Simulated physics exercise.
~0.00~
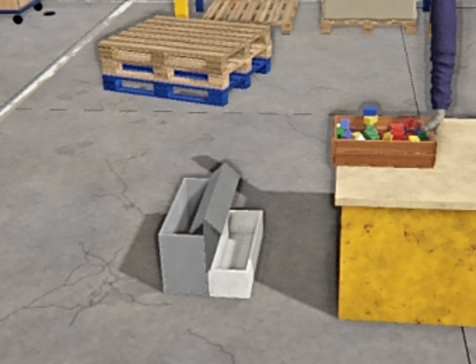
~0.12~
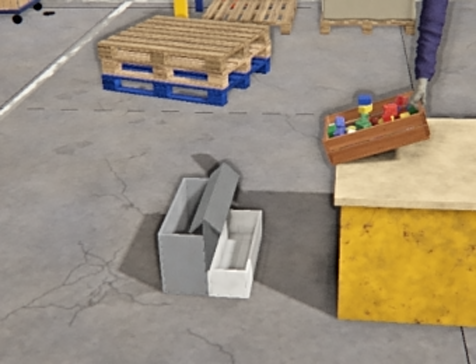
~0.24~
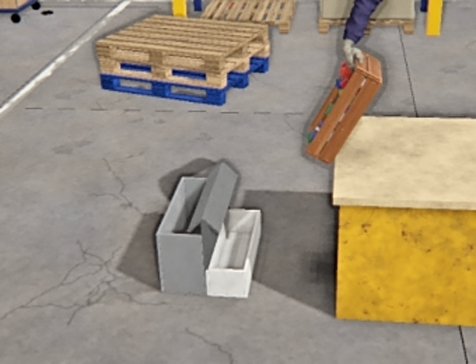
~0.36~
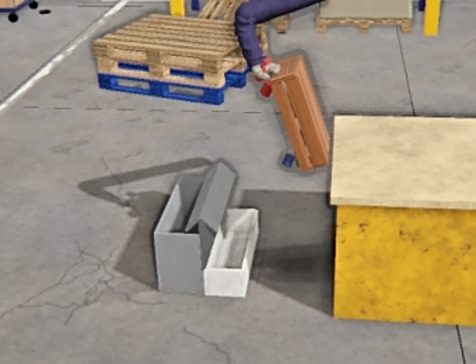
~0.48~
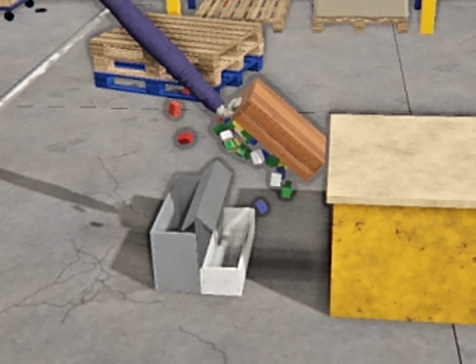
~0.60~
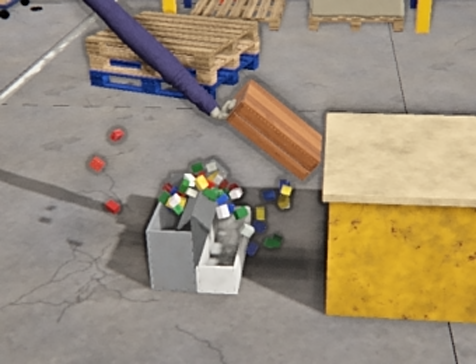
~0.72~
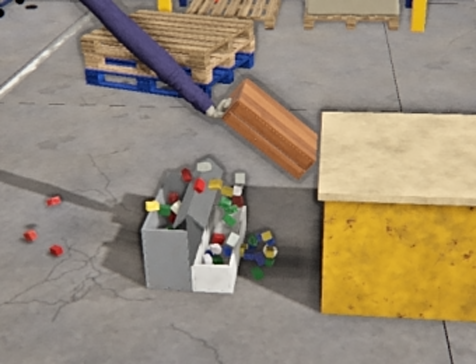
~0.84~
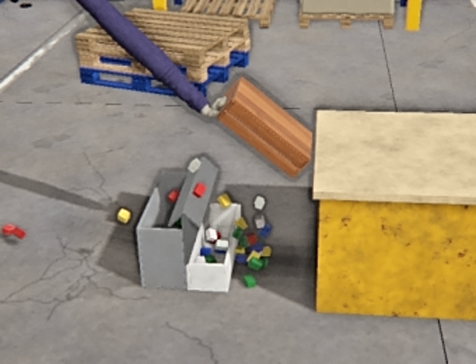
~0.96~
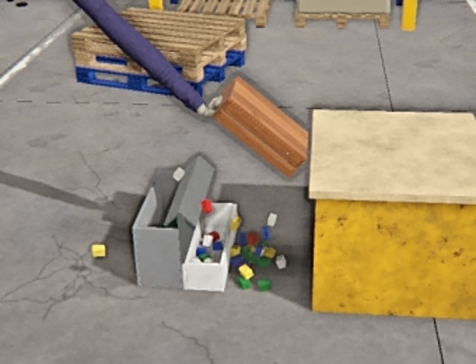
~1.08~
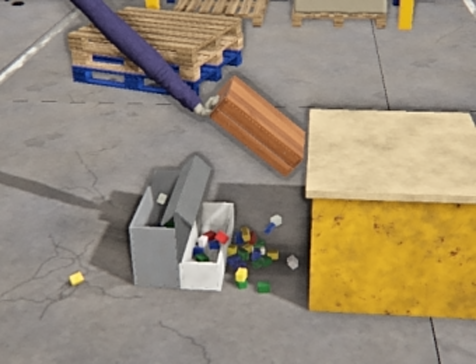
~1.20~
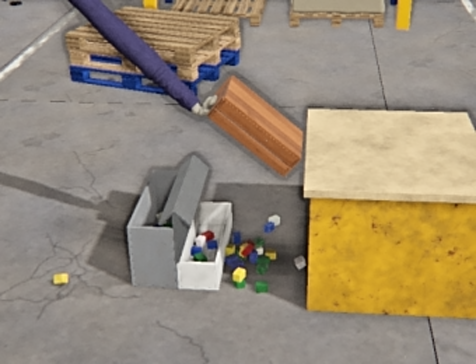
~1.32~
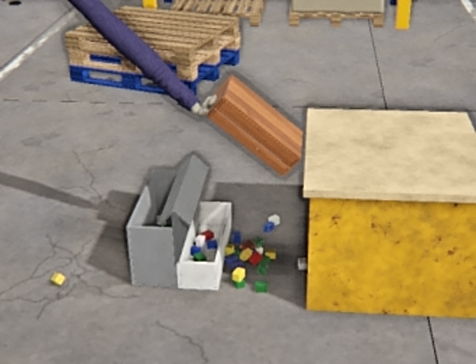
A wooden crate of colourful toy bricks was lifted off the bench by a purple arm, swung left and tipped over, spilling bricks into the grey and white boxes below, while others scattered across the ground on both sides.
